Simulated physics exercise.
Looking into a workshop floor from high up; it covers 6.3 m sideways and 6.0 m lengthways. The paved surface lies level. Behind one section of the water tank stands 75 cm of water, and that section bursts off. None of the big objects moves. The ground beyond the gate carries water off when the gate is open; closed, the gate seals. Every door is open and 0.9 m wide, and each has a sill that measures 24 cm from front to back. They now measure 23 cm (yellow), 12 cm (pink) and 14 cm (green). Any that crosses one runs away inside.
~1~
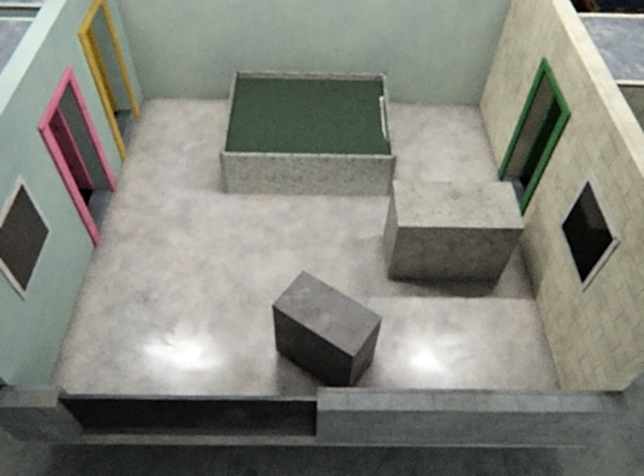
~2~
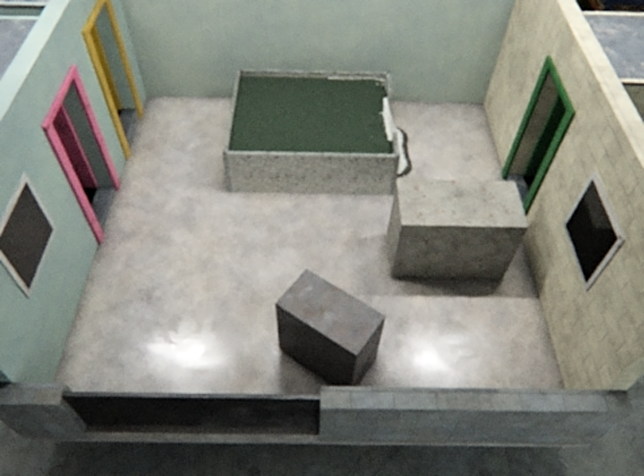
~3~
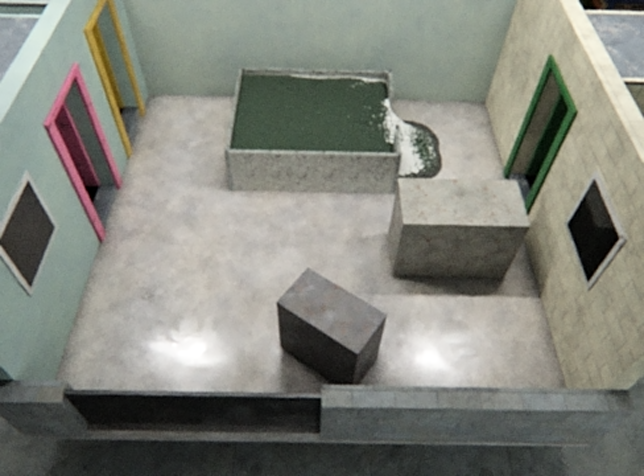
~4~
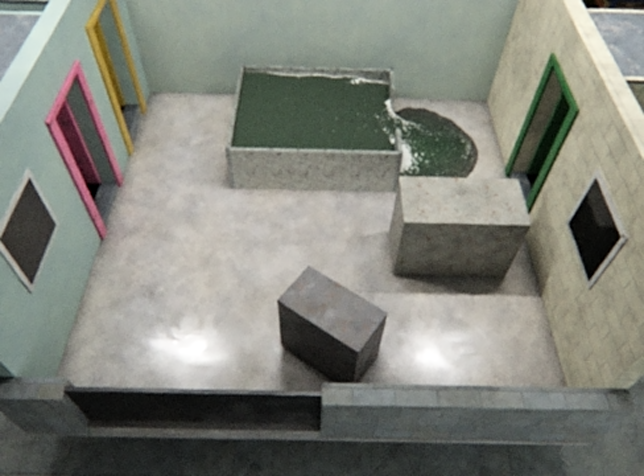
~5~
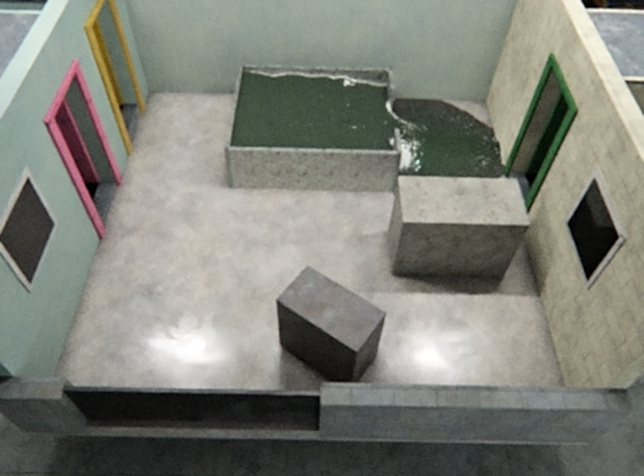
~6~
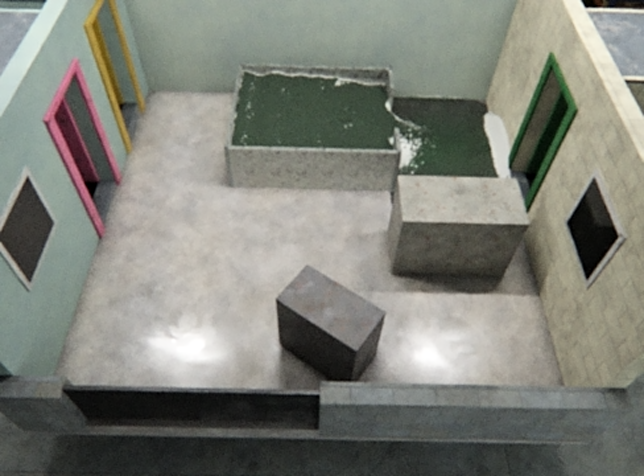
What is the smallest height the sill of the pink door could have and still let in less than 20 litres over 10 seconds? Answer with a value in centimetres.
About 10.5 cm.
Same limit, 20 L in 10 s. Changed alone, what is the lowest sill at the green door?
For green: Close to 29 cm.
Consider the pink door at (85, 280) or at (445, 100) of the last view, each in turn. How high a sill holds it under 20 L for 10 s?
You'd want roughly 6.5 cm there first, then roughly 31 cm.
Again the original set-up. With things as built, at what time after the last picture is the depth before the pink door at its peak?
8.0 s.
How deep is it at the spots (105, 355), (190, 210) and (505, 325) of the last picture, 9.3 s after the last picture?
The three readings, in order, are 12, 5 and 6 cm.
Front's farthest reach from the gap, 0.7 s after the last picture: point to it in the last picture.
The farthest wet point is roughly at (526, 288) in the last view.
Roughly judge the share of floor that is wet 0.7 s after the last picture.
Near 20 per cent is wet.
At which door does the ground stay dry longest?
The last one is the pink door.
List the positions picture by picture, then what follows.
Still water, 75 cm deep, in the water tank at (309, 115); the pink door at (84, 167) is dry, in the first picture.
Water pours out at (387, 137) and has run 0.3 m, to (407, 168); about 11 cm deep outside, 75 cm at the back, in the second picture.
Water pours out at (388, 138) and has run 0.8 m, to (437, 165); about 12 cm deep outside, 75 cm at the back, in the third picture.
Water pours out at (389, 137) and has run 1.4 m, to (472, 157); about 8 cm deep outside, 75 cm at the back, in the fourth picture.
Water pours out at (388, 137) and has run 1.9 m, to (502, 167); about 6 cm deep outside, 75 cm at the back, in the fifth picture.
The front is at a hidden place, 2.0 m from the gap at (388, 135); 4.9 m2 of floor is wet, 72 cm left at the back; the pink door at (90, 159), 4.6 m from the gap, is still 4.5 m from the nearest water, in the sixth picture.
Then, 0.7 s after the last picture water covers 20 % of the floor, deepest (51 cm) near (478, 101); it has not reached the pink door.
Then, 2.3 s after the last picture water covers 35 % of the floor, deepest (38 cm) near (479, 107); it has not reached the pink door.
Then, 9.3 s after the last picture water covers 100 % of the floor, deepest (16 cm) near (487, 227); 13 cm at the pink door, 10 litres in over its 12 cm sill.
At the pink door as built, the water peaked near 16 cm, 8.1 s after the last picture.
Run again over the same 10 s with other heights there, 32 litres in over 9.5 cm, 4 litres over 13 cm. The limit of 20 litres is kept from about 10.5 cm up.
